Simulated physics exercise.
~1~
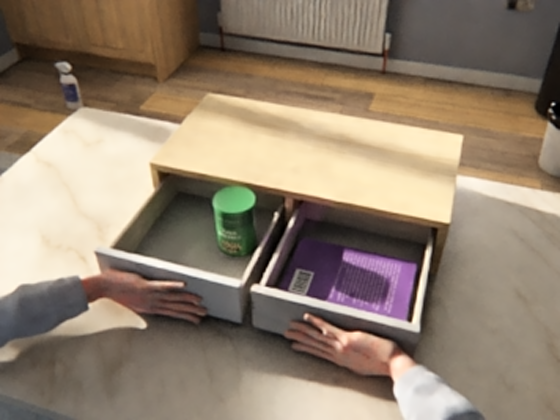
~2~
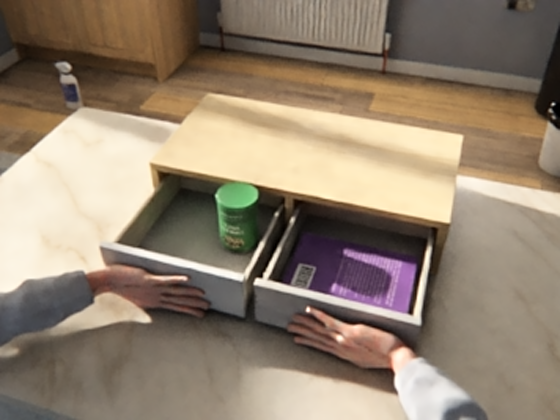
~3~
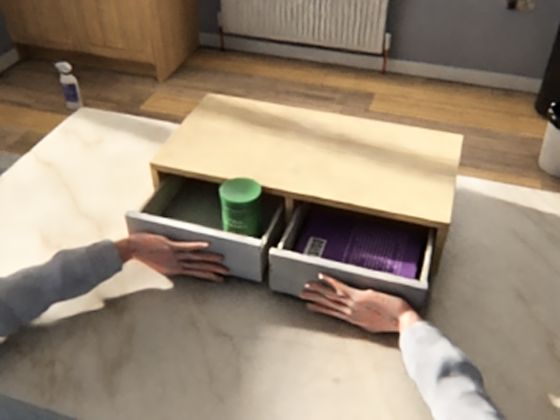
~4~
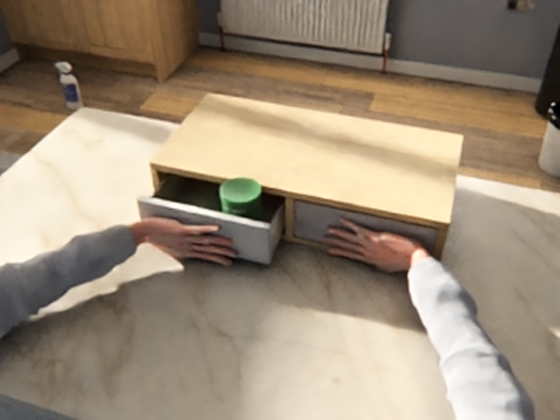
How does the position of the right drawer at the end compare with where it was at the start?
At the start the right drawer was pulled out towards the viewer with the purple book showing, and by the end it was all the way inside the chest.
